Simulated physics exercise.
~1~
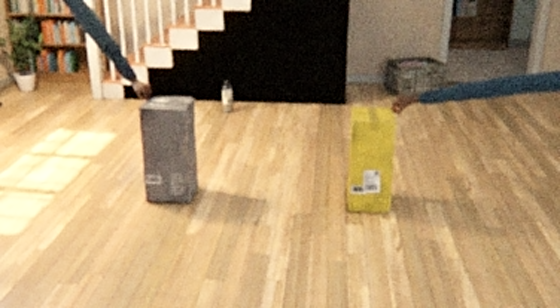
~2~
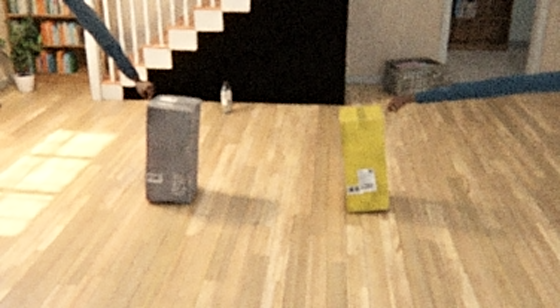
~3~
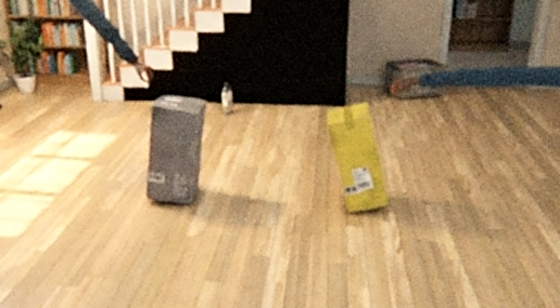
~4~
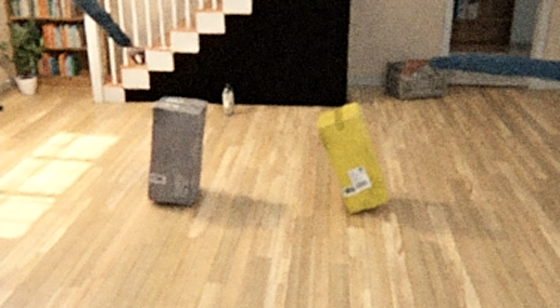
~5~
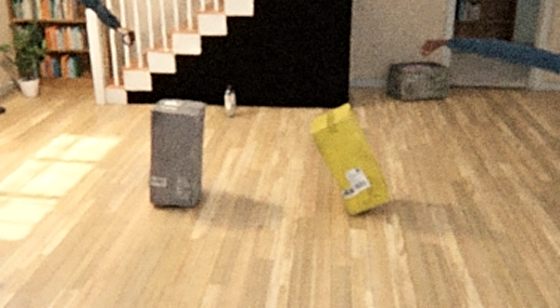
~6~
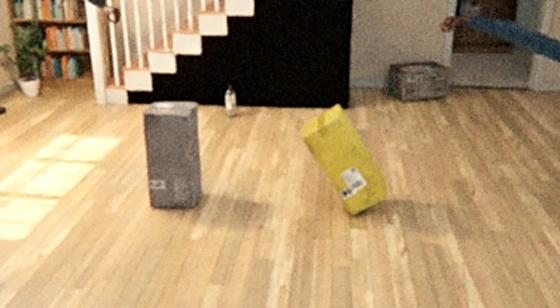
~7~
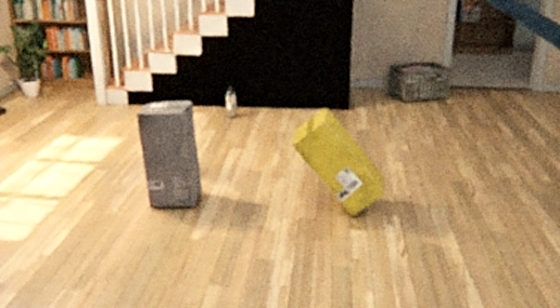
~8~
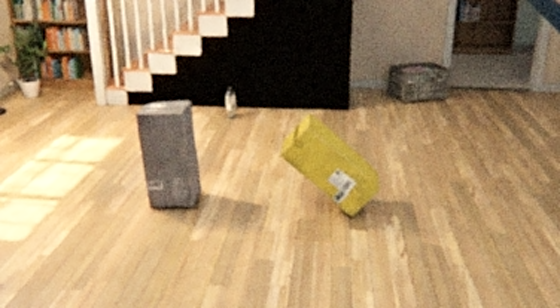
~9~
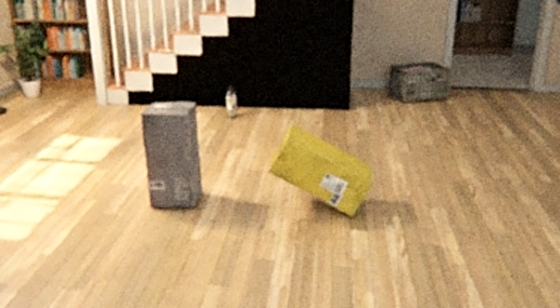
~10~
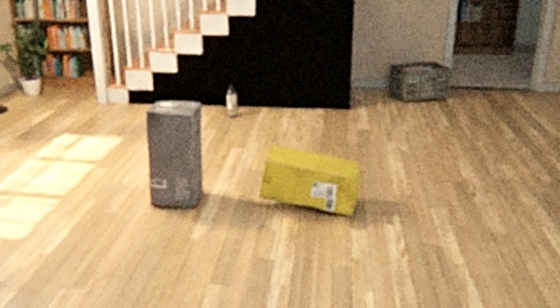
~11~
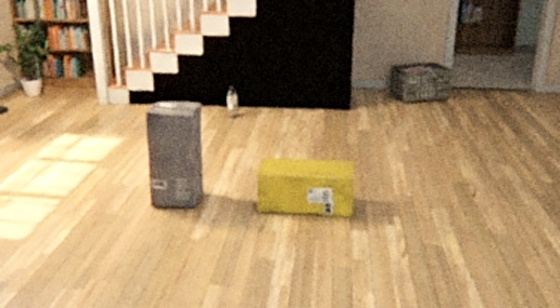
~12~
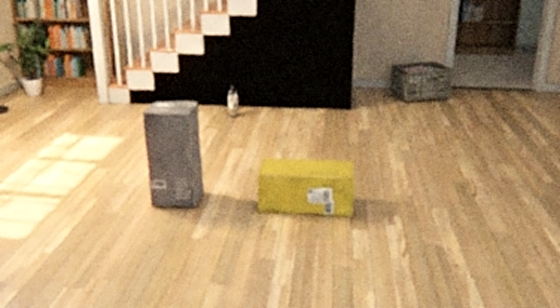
At first, a grey parcel and a yellow parcel stand tall on a wooden floor in front of a staircase, with a hand reaching to each from either side. The hands push them and draw back, leaving both parcels tilting on their own. The grey one leans slightly to the right, rocks back a little past upright to the left, then steadies on its base. Meanwhile the yellow one keeps tipping left, leaning further and further over its lower edge. It drops onto its side and lies still beside the standing grey parcel.
